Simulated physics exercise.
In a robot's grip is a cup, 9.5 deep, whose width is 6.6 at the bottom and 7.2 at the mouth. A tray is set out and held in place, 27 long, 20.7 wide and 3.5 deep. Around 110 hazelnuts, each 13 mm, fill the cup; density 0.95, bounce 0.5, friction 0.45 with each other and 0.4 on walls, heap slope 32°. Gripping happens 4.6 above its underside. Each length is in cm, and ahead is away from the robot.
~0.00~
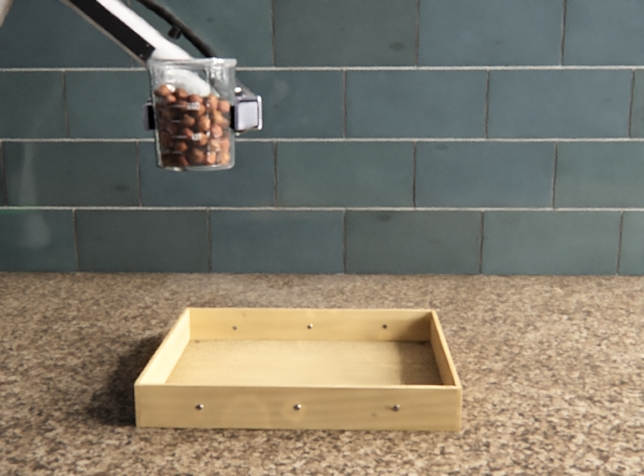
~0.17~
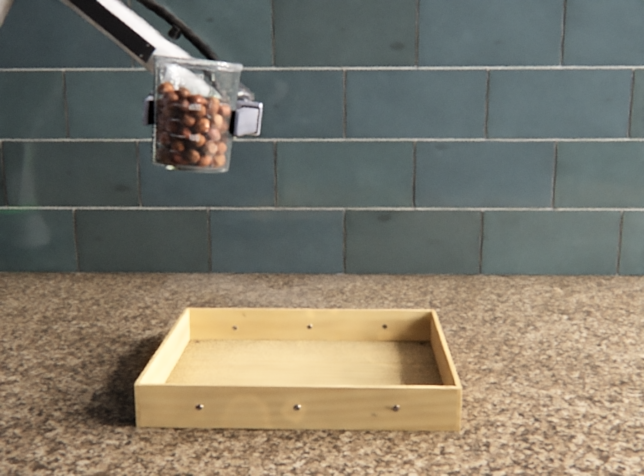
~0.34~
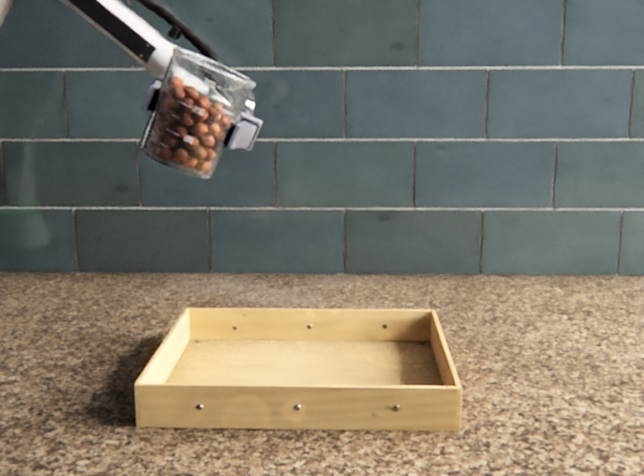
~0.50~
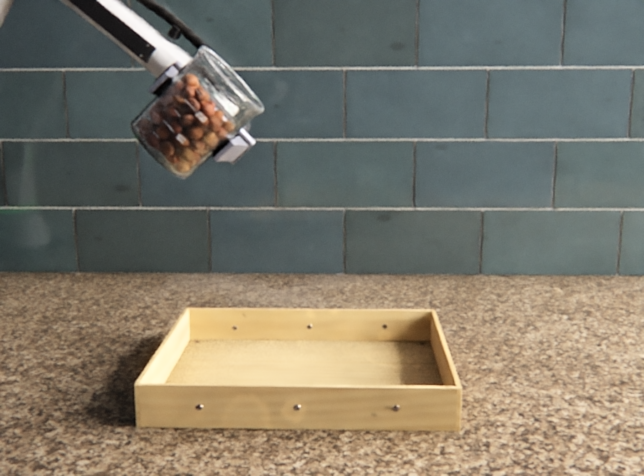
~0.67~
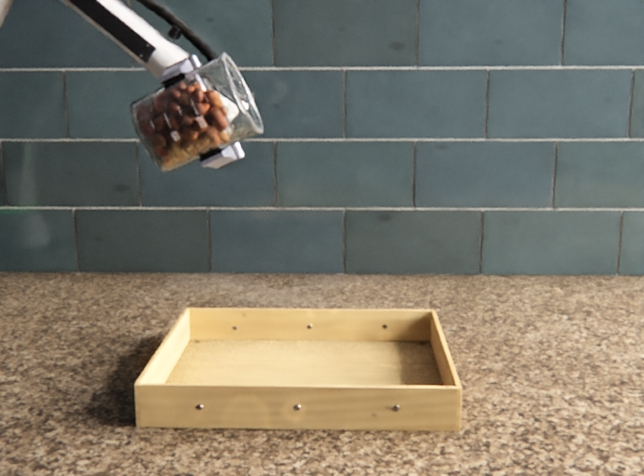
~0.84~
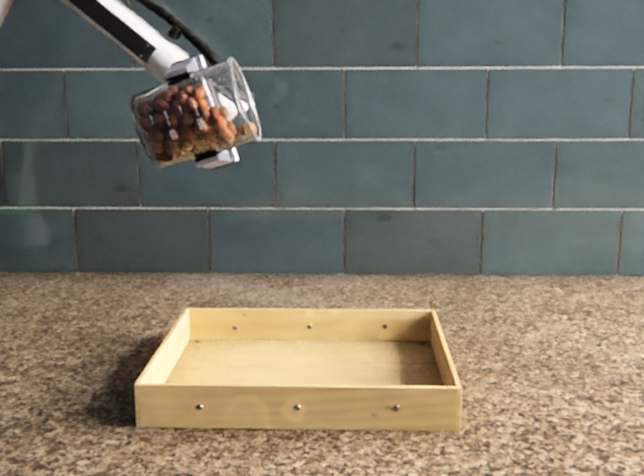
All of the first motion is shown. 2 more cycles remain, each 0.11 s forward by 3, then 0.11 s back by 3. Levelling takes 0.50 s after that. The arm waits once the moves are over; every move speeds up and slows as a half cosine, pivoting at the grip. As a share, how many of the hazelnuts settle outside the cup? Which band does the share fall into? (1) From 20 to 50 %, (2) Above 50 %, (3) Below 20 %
Option 1: From 20 to 50 %.
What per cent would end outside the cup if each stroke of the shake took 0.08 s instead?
About 45 per cent in that case.
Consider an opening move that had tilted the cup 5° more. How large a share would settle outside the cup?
It would come to roughly 40 per cent.
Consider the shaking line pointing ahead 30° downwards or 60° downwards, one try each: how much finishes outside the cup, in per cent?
First try some 10 %, second try some 0 %.
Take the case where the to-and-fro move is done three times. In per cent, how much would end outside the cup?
I'd expect close to 35 per cent then.
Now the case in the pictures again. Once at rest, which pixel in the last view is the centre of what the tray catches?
About (349, 372).
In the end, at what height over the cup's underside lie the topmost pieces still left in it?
Height at rest: Approx. 7.0 cm.
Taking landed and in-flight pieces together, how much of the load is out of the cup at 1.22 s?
About 15 per cent.
After 1.22 s, tilted 72° forward, highest piece 27 above the table; 92 in the cup, 10 in the tray, 4 in flight or on a rim.
After 1.59 s, tilted 22° forward, highest piece 29 above the table; 75 in the cup, 31 in the tray.
After 1.98 s, level, highest piece 29 above the table; 75 in the cup, 31 in the tray.
After 3.03 s, level, highest piece 29 above the table; 75 in the cup, 31 in the tray.
In the end, 75 in the cup, 31 in the tray. That is 29 % outside the cup.
